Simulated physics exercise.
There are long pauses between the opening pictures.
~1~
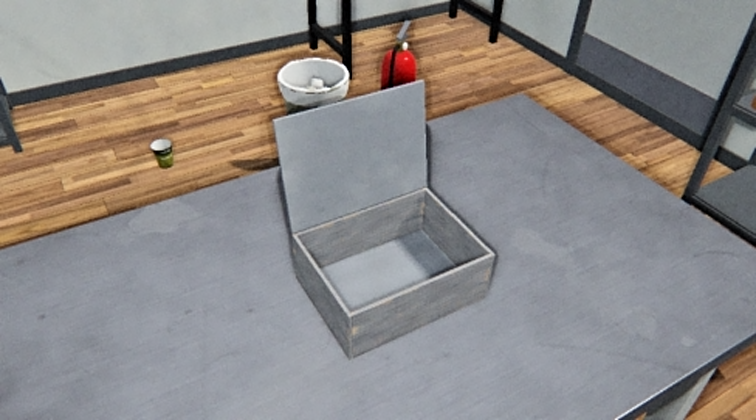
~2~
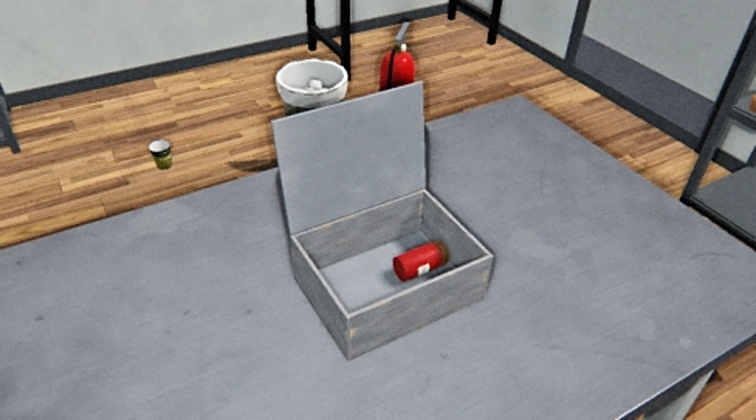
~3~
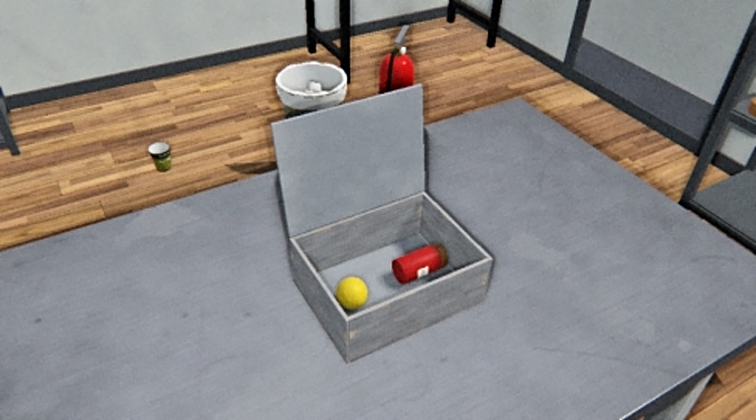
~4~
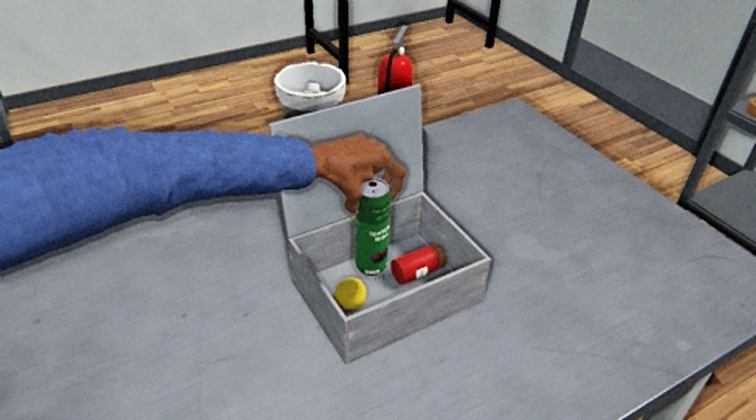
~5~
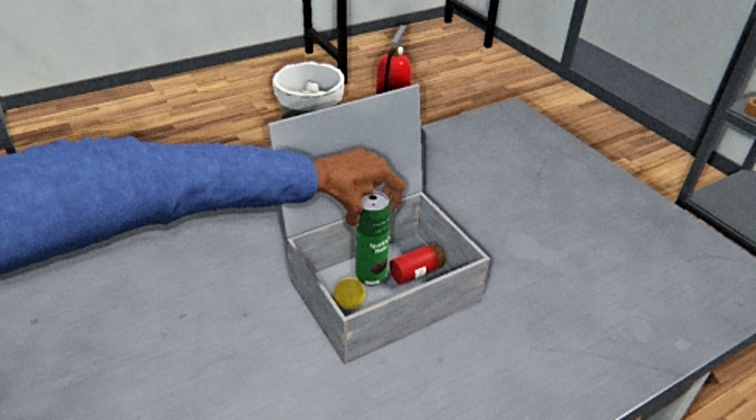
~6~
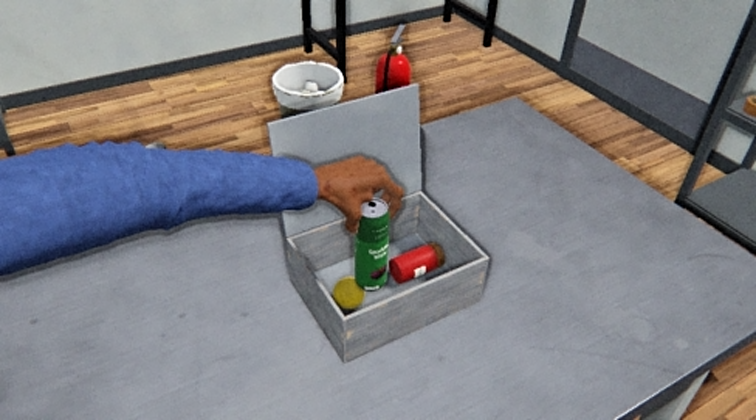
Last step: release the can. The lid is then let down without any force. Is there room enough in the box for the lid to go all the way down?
No gap.
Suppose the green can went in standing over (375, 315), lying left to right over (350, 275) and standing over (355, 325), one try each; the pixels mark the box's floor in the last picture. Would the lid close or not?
The first time it is kept open, the next time it goes down completely, and the last time it is kept open.
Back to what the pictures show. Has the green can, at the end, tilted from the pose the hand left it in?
Looking at the last picture, it sits at an angle.
Then, 0.90 s after the last picture, lid starting down; green can on its side near (410, 297); yellow lemon rolled about its own width; red shaker rolled a little.
Then, 1.80 s after the last picture, lid 41° above the rim; green can on its side near (410, 297); yellow lemon rolled about its own width; red shaker rolled a little.
At rest, lid shut; tipped over in the box, green can; moved from the start, yellow lemon; red shaker in place. Seen from the same camera at the end, green can near (410, 297).
